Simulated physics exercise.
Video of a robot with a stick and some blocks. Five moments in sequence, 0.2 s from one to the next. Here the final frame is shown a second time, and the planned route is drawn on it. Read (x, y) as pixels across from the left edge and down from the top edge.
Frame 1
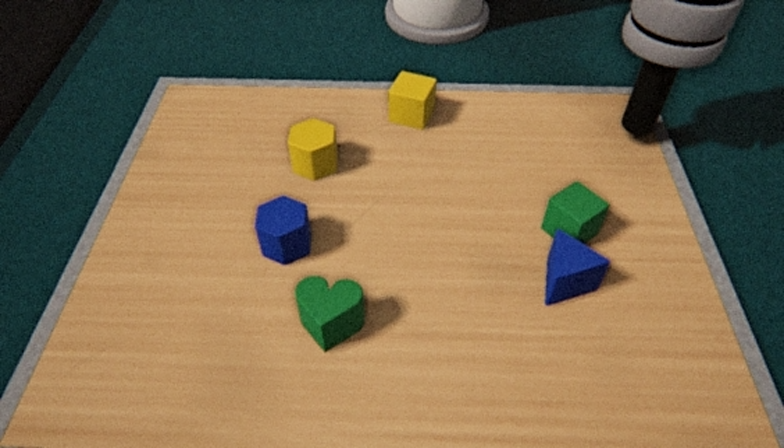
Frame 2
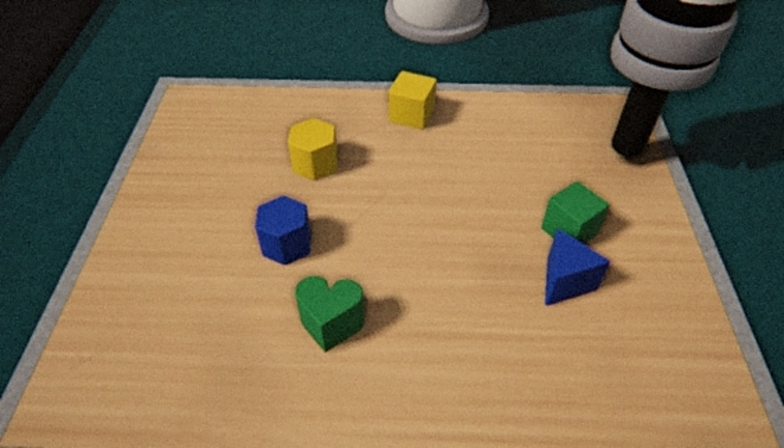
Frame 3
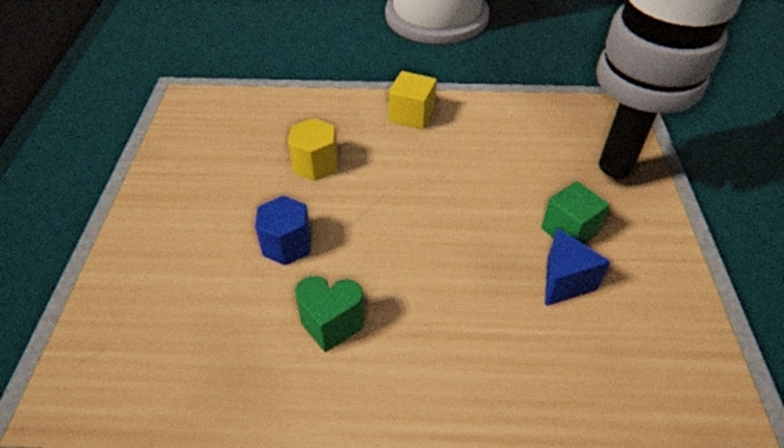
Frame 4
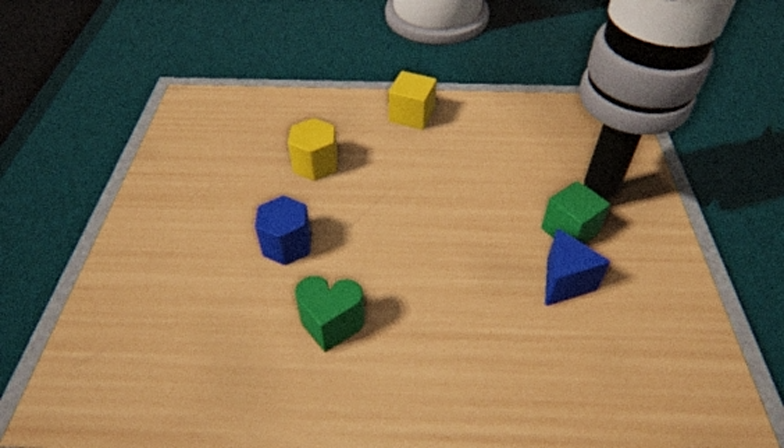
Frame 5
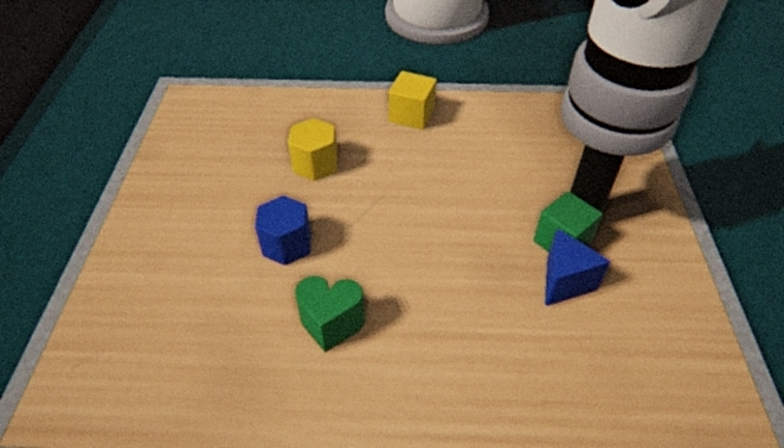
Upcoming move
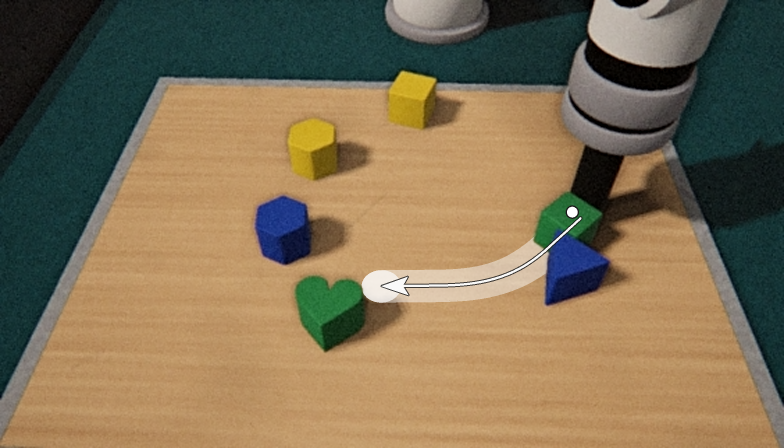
A black stick on a robot arm moved down and slightly left across a wooden board of colored blocks, reached the green square block, and nudged it a little to the left beside the blue triangle.
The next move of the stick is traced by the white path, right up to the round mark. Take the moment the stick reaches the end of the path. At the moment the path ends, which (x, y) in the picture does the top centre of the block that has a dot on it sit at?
Around pixel (521, 285).
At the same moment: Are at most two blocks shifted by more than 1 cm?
In short: Yes.
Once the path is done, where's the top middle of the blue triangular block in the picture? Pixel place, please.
The centre of its top face lies at (573, 312).
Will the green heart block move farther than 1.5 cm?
No, I don't think so.
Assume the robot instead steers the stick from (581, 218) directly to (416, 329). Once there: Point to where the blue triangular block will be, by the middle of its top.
Its top face will be centred at roughly (575, 304).
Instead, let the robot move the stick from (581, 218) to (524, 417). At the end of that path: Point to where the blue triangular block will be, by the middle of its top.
Just about (494, 418).
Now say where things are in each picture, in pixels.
Lower end of the stick at (637, 127), tops of blocks, green heart block at (328, 296), green square block at (580, 201), blue triangular block at (575, 255), in the first frame.
Stick at (627, 148), blocks as before, in the second frame.
Stick at (615, 168), blocks as before, in the third frame.
Stick at (601, 188), blocks as before, in the fourth frame.
Stick at (585, 206), green heart block at (328, 296), green square block at (572, 212), blue triangular block at (575, 255), in the fifth frame.
The drawn path runs from (581, 218) over (534, 259) and (464, 284) to (381, 286); the dot is on the green square block.
The first path, step by step. One third of the way, stick at (538, 248); green square block at (538, 264), turned 40° anticlockwise; blue triangular block at (573, 303), turned 40° anticlockwise.
Two thirds of the way, stick at (465, 273); green square block at (521, 285), turned 70° anticlockwise; blue triangular block at (573, 312), turned 65° anticlockwise.
At the end, stick at (381, 274); green heart block not moved; green square block at (521, 285), turned 70° anticlockwise; blue triangular block at (573, 312), turned 65° anticlockwise.
